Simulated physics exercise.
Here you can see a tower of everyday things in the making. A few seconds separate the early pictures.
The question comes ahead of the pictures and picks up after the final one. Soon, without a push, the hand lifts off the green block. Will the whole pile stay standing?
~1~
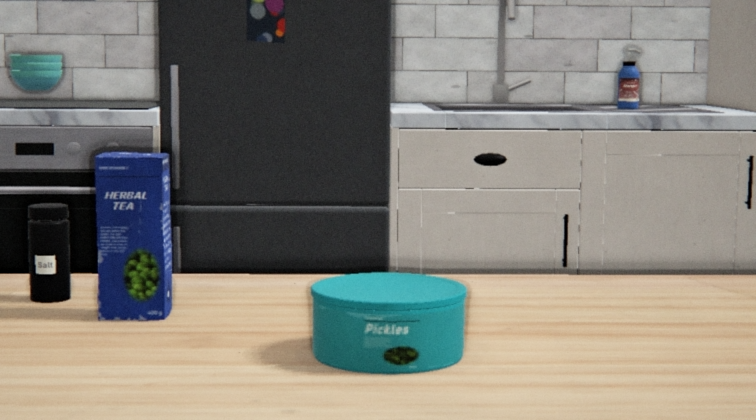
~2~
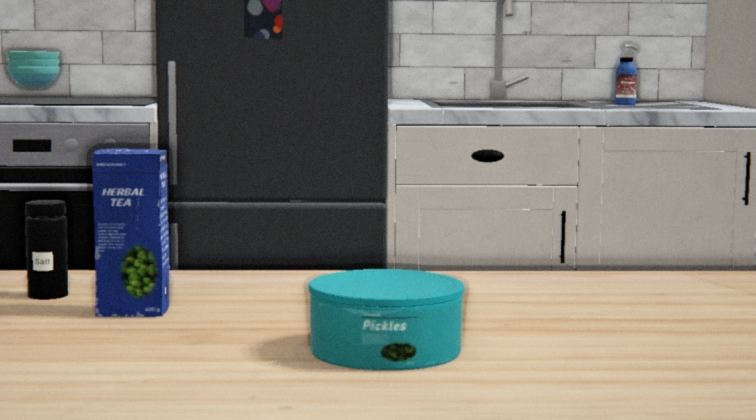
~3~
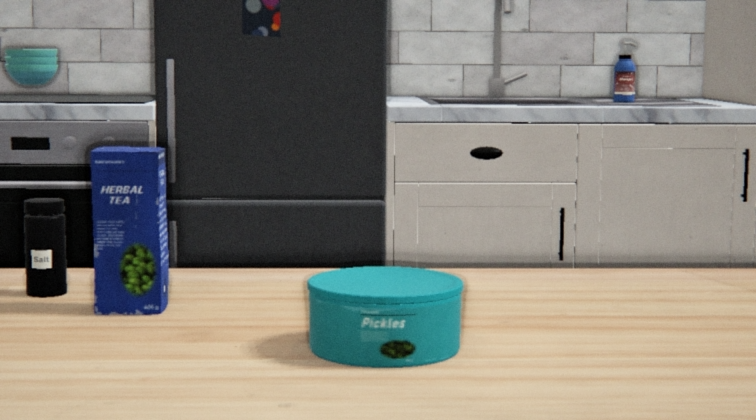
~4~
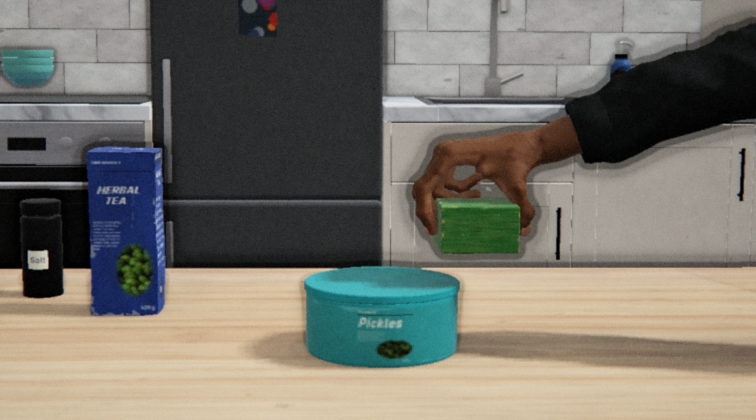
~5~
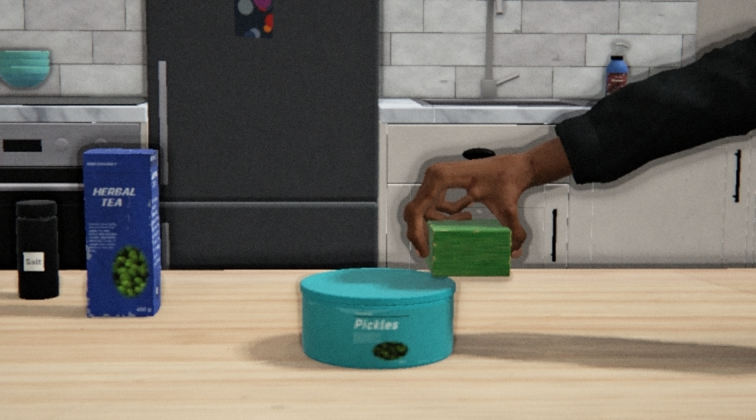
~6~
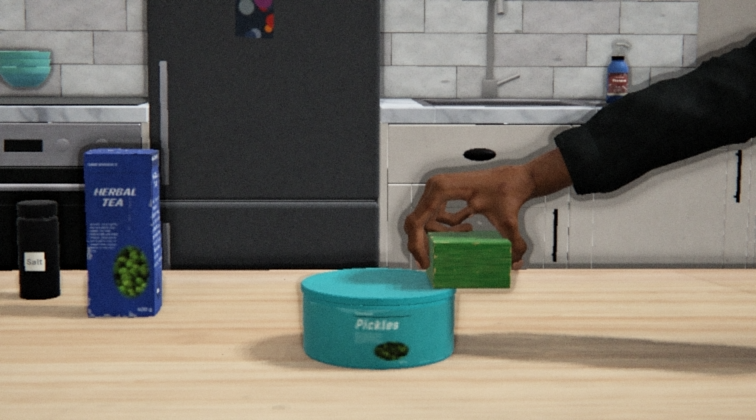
Seems the tower doesn't stand.
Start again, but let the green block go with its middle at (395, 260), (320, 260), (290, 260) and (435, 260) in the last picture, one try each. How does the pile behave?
In the first case it holds; in the second case it keeps its balance; in the third case it gives way; in the fourth case it stays up.
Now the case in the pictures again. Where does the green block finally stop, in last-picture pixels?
Around (554, 328).
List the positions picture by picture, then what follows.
In the first frame, the last thing is not in view yet; blue carton (135, 236).
In the second frame, the last thing is not in view yet; turquoise tub (386, 318).
In the third frame, the last thing is not in view yet; black shaker (45, 247).
The fourth frame shows coming down; green block (476, 225); blue carton (127, 230).
The fifth frame shows coming down; green block (467, 247); turquoise tub (378, 317).
The sixth frame shows set down, still held; green block (468, 258); black shaker (39, 249).
Then, 0.30 s on from there, green block now fallen.
Then, 0.40 s on from there, things are still on the move.
Then, 0.50 s on from there, as before.
In the end, fallen, green block; the other 3 unmoved. At the end, from the last picture's camera, green block near (554, 328). The pile gives way.
